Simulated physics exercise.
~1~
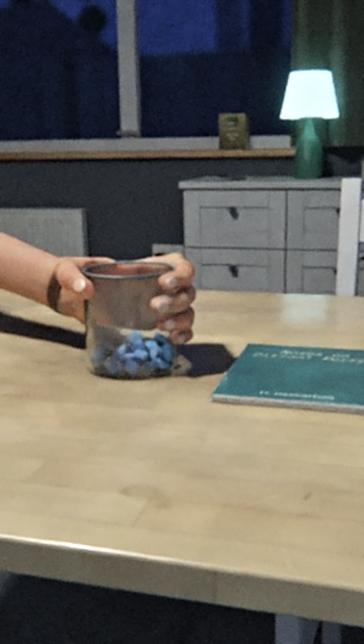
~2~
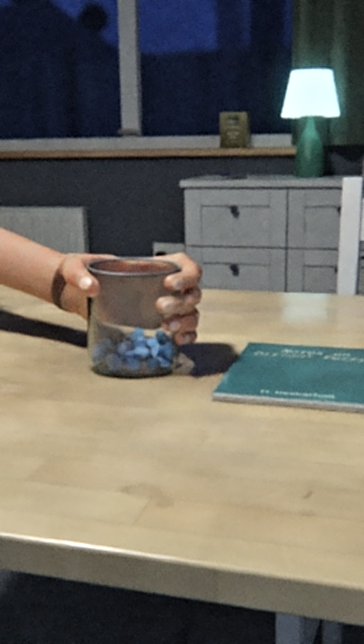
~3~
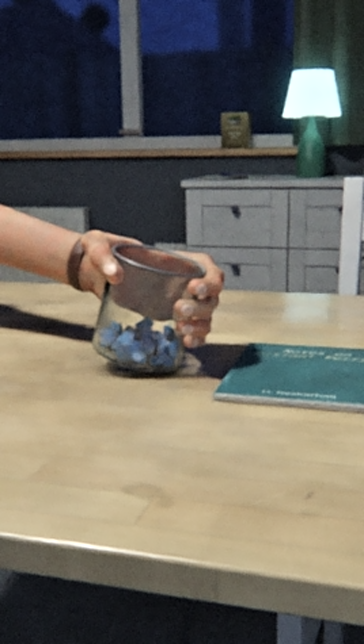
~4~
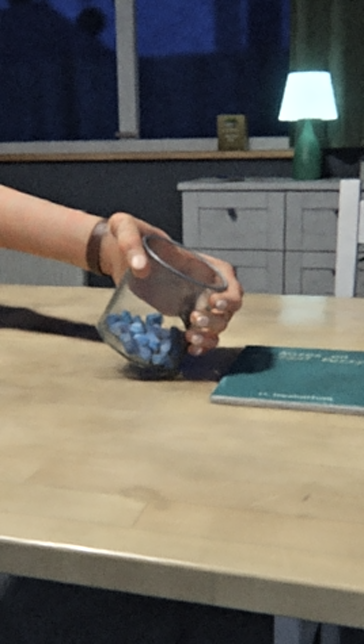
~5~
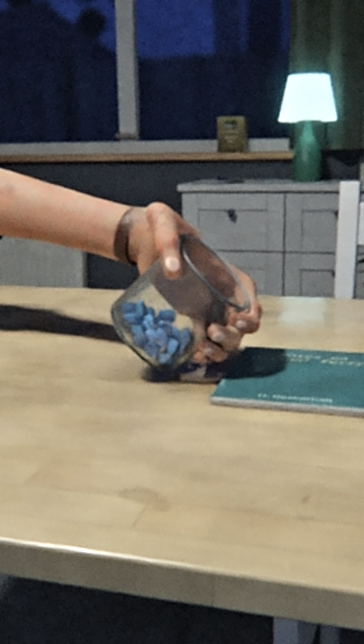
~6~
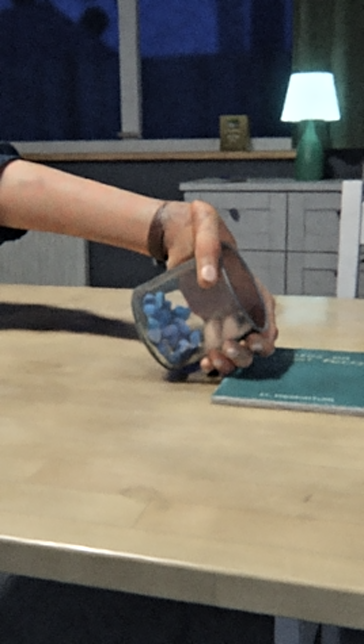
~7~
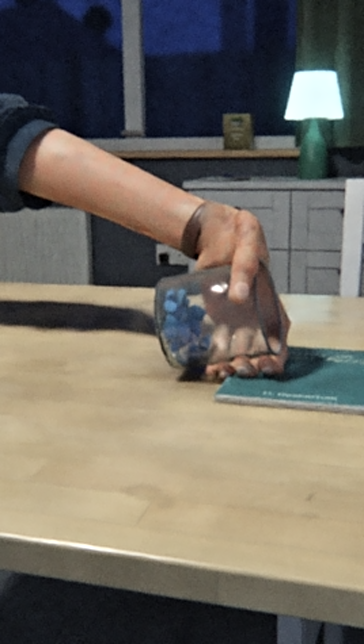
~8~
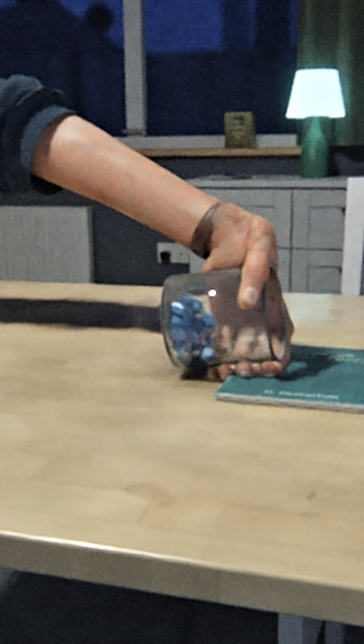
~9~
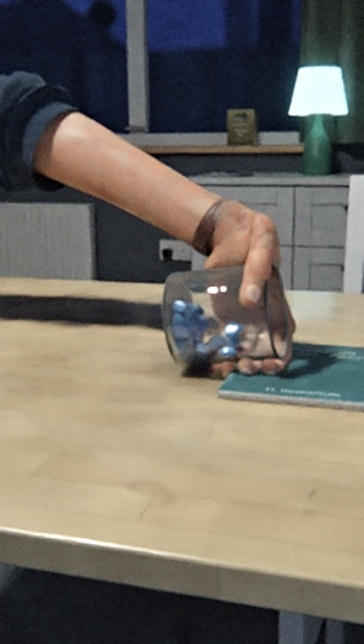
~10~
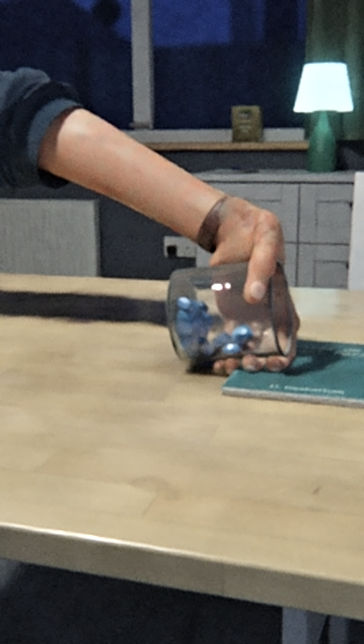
In the video, a hand grips an upright clear glass holding small blue pieces on a wooden table, then tips it rightward beside a green book until it lies nearly on its side, still held, with the pieces shifting but remaining inside.
